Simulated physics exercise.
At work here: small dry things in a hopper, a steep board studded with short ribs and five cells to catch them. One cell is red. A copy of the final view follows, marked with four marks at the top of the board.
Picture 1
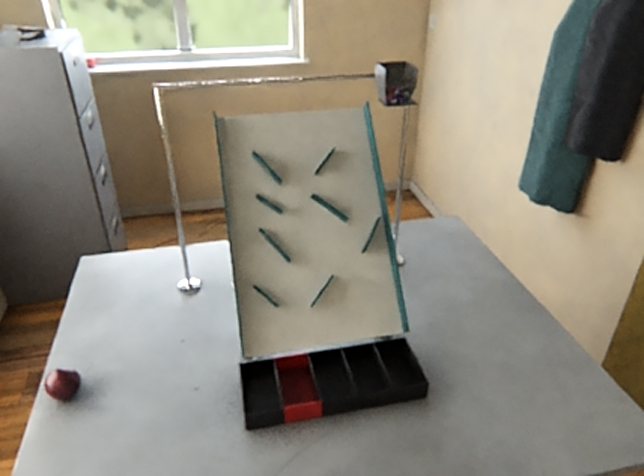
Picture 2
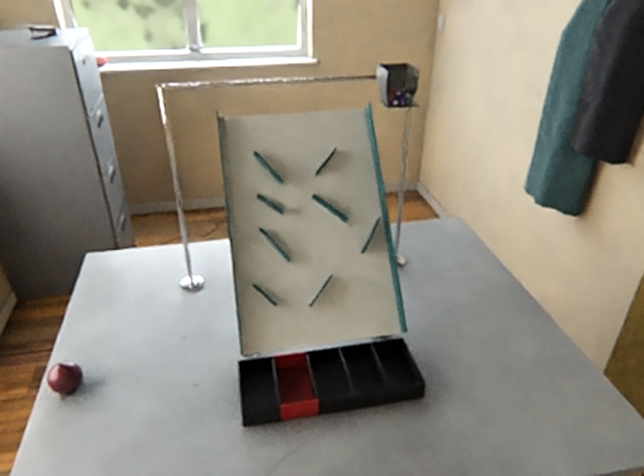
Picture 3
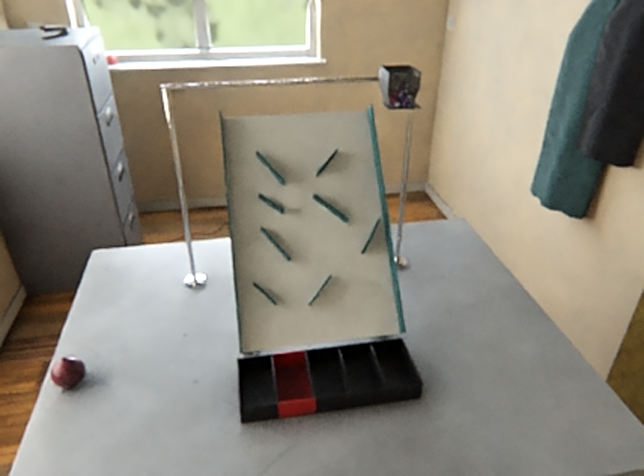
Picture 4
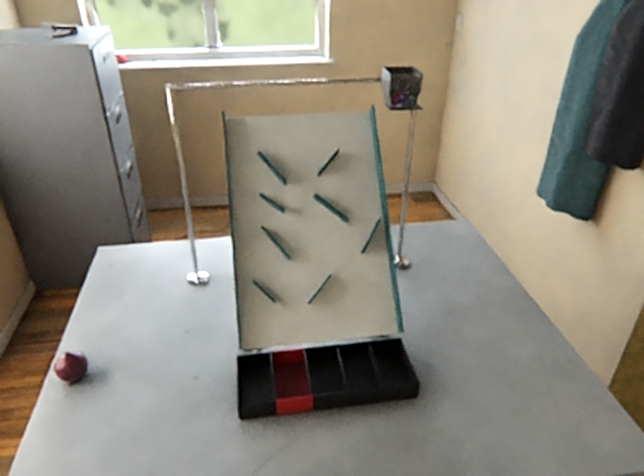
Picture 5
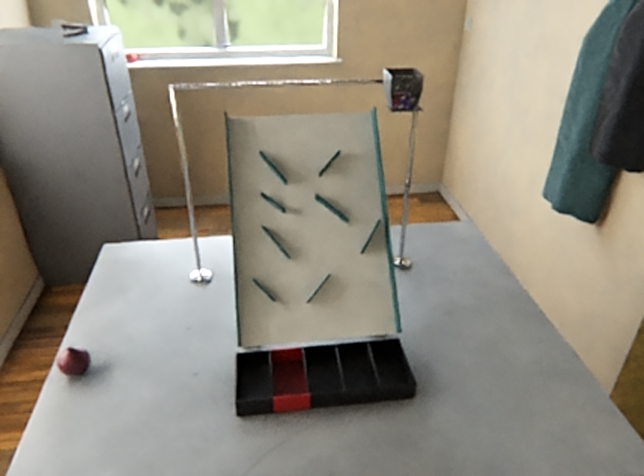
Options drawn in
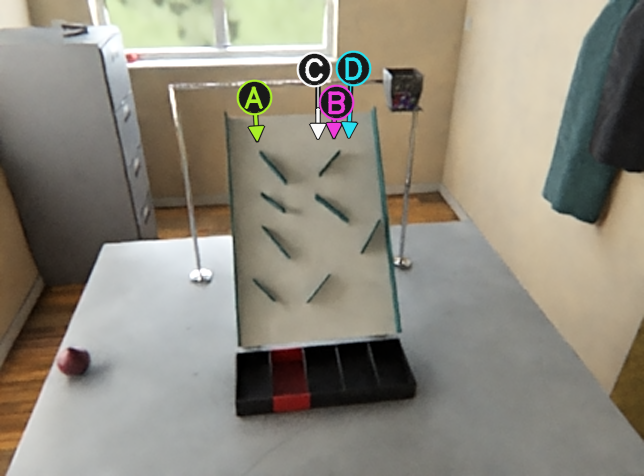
A tilted pale board with short teal ribs stands on a grey table, seen from slightly above in a room with a window, a grey cabinet and dark clothing hanging at right. A small dark hopper sits on a metal frame at upper right, five black-and-red cells line the board's foot, and a dark red ball rests at left. Only the camera moves, drifting slightly, while the objects stay still.
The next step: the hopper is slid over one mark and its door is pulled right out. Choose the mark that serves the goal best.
Use mark C.
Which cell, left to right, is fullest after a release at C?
It is the second one.
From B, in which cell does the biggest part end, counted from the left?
The second.
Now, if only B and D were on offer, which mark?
It is B.
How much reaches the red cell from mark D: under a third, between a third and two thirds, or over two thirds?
Under a third.
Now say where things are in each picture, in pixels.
Hopper near (394, 95), jelly beans, door shut, in the first picture.
Ribs (255, 151) to (283, 182), (317, 172) to (336, 148), (258, 194) to (283, 211), in the second picture.
Ribs (314, 194) to (349, 220), (261, 227) to (290, 260), (364, 252) to (381, 218), in the third picture.
Ribs (254, 281) to (276, 302), (309, 303) to (331, 274), in the fourth picture.
Red cell near (292, 402), number 2 of 5 from the left, in the fifth picture.
On the marked copy, mark A meets the board at (256, 135); mark B meets the board at (333, 132); mark C meets the board at (317, 133); mark D meets the board at (349, 132).
Choosing A, close to a quarter in the red cell, close to two thirds in other cells, a small share outside the box.
Choosing B, close to a third in the red cell, close to half in other cells, a small share outside the box.
Choosing C, close to two thirds in the red cell, close to a quarter in other cells, a small share outside the box.
Choosing D, a small share in the red cell, the bulk in other cells, a small share outside the box.
